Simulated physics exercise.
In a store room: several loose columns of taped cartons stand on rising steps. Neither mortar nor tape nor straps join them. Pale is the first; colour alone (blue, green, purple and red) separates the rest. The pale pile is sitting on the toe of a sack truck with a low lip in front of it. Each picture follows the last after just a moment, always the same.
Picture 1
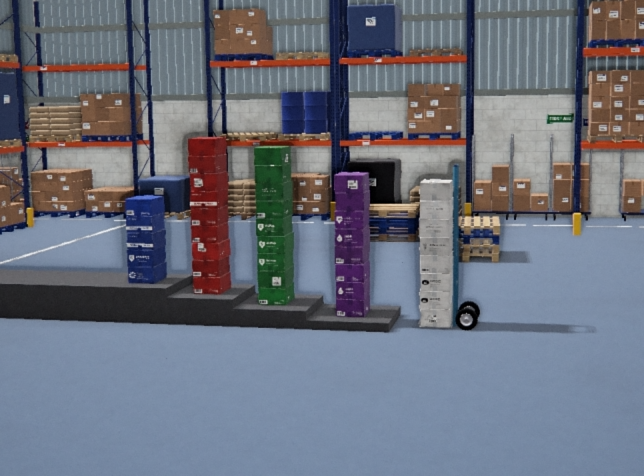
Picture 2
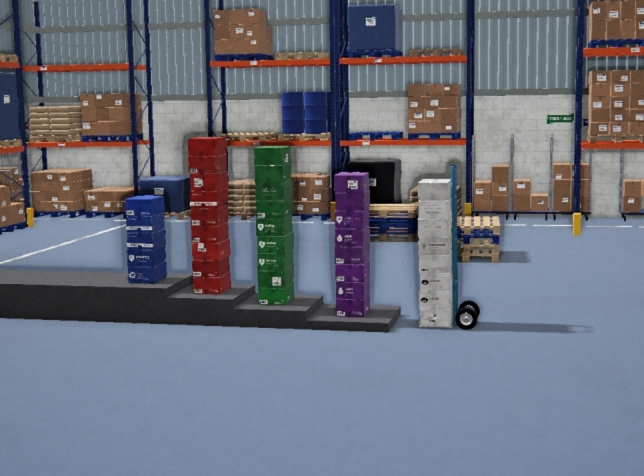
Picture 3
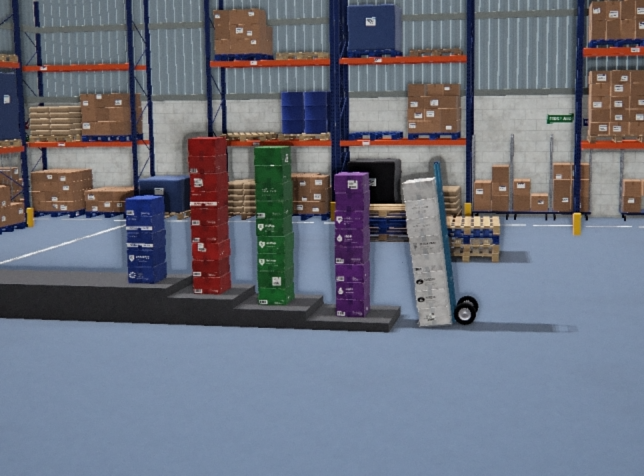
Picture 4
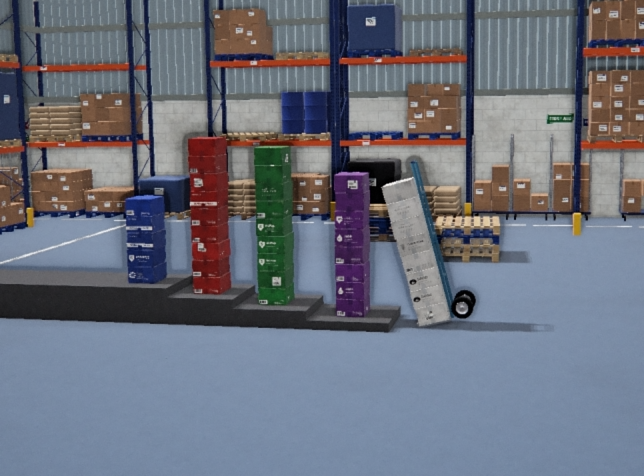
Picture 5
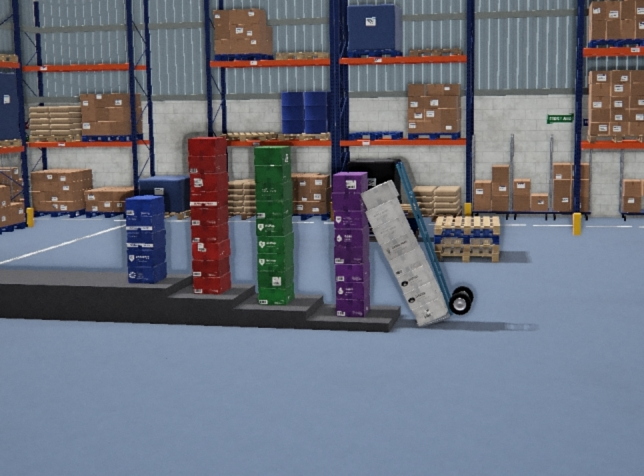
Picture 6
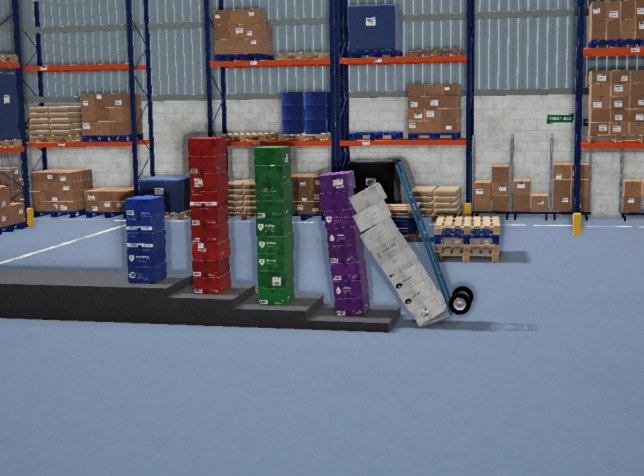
A hand truck carrying a tall stack of pale boxes tilted left in a warehouse, leaning the stack against the purple column, which then tilted left too, while the green, red and blue columns stayed still.
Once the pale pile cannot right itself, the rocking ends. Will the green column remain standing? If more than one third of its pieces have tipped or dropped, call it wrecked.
No, it comes down.
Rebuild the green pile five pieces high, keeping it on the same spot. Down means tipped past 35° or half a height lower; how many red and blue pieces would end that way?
Down at the end: Red 9, blue 5.
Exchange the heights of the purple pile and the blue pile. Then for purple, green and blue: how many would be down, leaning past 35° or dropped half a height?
Counts by colour: Purple 5; green 9; blue 7.
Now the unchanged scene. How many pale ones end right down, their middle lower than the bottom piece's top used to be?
The count is 0.
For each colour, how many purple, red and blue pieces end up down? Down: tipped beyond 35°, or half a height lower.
Taking each in turn, purple gives 8, red gives 9, blue gives 5.
Just after the last frame, 8 of the pale pile down; none of the 9 green cartons down (0 of 31 in all colours); top green carton tilted barely; top purple carton tilted clearly.
A moment on, 8 of the pale pile down; 3 of the 9 green cartons down (11 of 31 in all colours); top green carton tilted clearly, half its height lower; top purple carton tilted well over, some two heights lower.
Further on, 8 of the pale pile down; 9 of the 9 green cartons down (31 of 31 in all colours); top green carton tilted steeply, some four heights lower; top red carton upside down.
When it is over, 8 of the pale pile down; 9 of the 9 green cartons down (31 of 31 in all colours); top green carton on its side; top blue carton upside down. In pixels of the last frame, middles, top green carton near (99, 248), top blue carton near (23, 269).
